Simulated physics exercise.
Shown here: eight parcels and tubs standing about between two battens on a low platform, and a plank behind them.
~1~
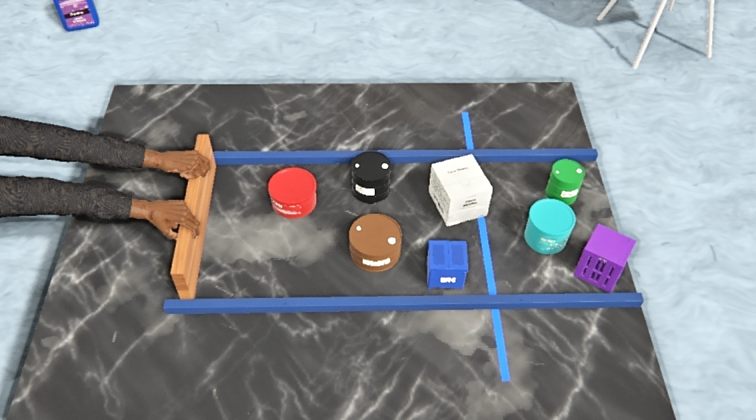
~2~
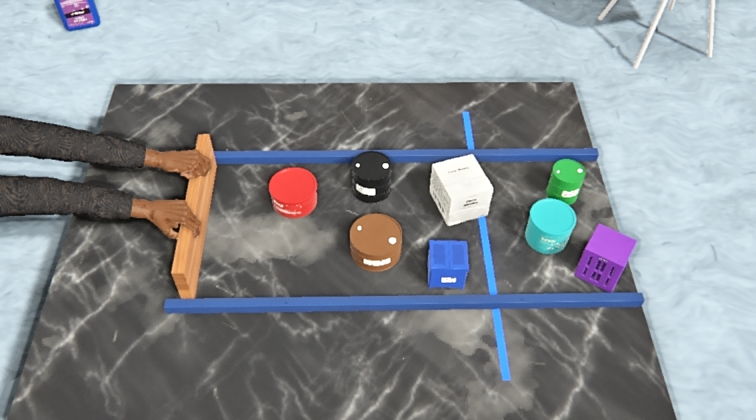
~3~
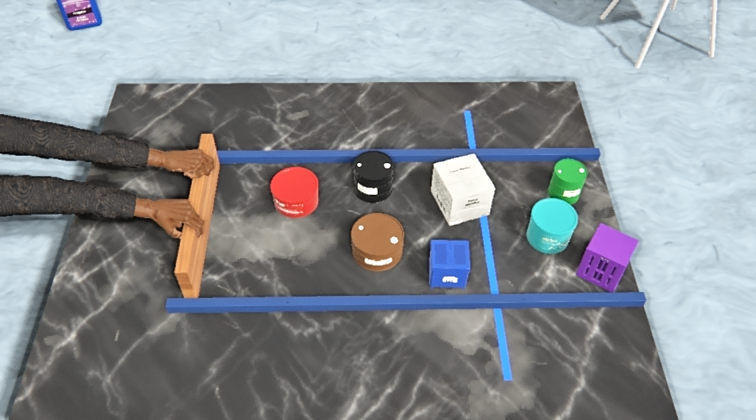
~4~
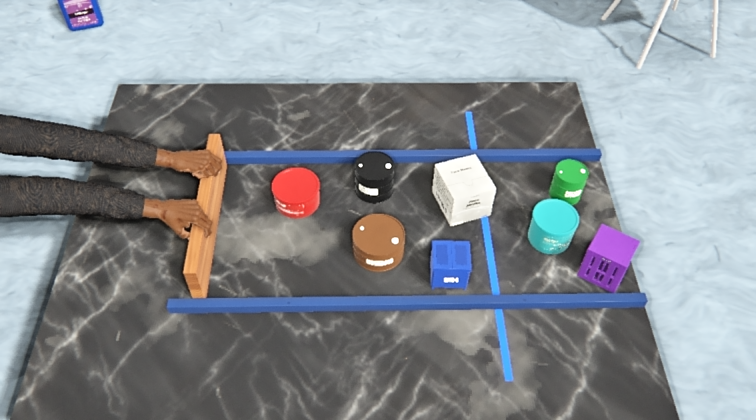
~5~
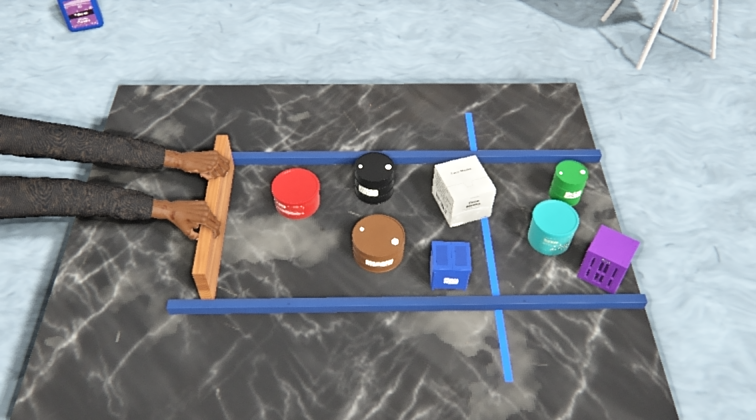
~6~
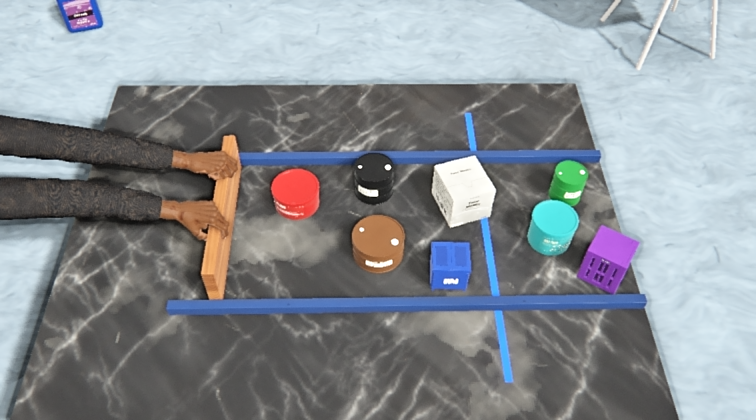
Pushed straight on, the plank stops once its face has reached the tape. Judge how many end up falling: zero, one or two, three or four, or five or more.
My judgement: Zero.
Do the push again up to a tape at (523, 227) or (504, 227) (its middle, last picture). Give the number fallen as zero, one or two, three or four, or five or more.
Taking the two places as listed: 1 or 2, then zero.
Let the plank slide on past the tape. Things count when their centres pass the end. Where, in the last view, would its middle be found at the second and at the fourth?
At (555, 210) for the second, at (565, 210) for the fourth.
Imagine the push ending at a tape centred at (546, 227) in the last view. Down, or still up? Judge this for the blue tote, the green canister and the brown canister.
Taking them in turn: Blue tote is still there, green canister ends up off it, brown canister is still there.
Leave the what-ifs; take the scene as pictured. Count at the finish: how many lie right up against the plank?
It touches 4.
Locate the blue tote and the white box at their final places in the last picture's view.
About (513, 276), and the other about (547, 184).
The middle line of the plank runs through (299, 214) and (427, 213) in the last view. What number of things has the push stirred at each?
At first I count 1, and then 5.
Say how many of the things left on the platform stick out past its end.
Overhang count: 0.
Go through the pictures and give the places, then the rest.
The first frame shows purple crate (604, 258); green canister (565, 183); turquoise pail (549, 227); plank (196, 214); tape (482, 226).
The second frame shows green canister (565, 182); plank (196, 214).
The third frame shows turquoise pail (551, 227); brown canister (377, 242).
The fourth frame shows purple crate (608, 259); black canister (374, 177).
The fifth frame shows green canister (568, 184); white box (463, 191).
The sixth frame shows purple crate (608, 260); green canister (568, 184); turquoise pail (552, 228); plank (223, 215); tape (485, 227).
A little later, none off yet; purple crate at rest near (608, 260); green canister at rest near (568, 184); turquoise pail at rest near (552, 228).
When it is over, the number that fall off is zero.
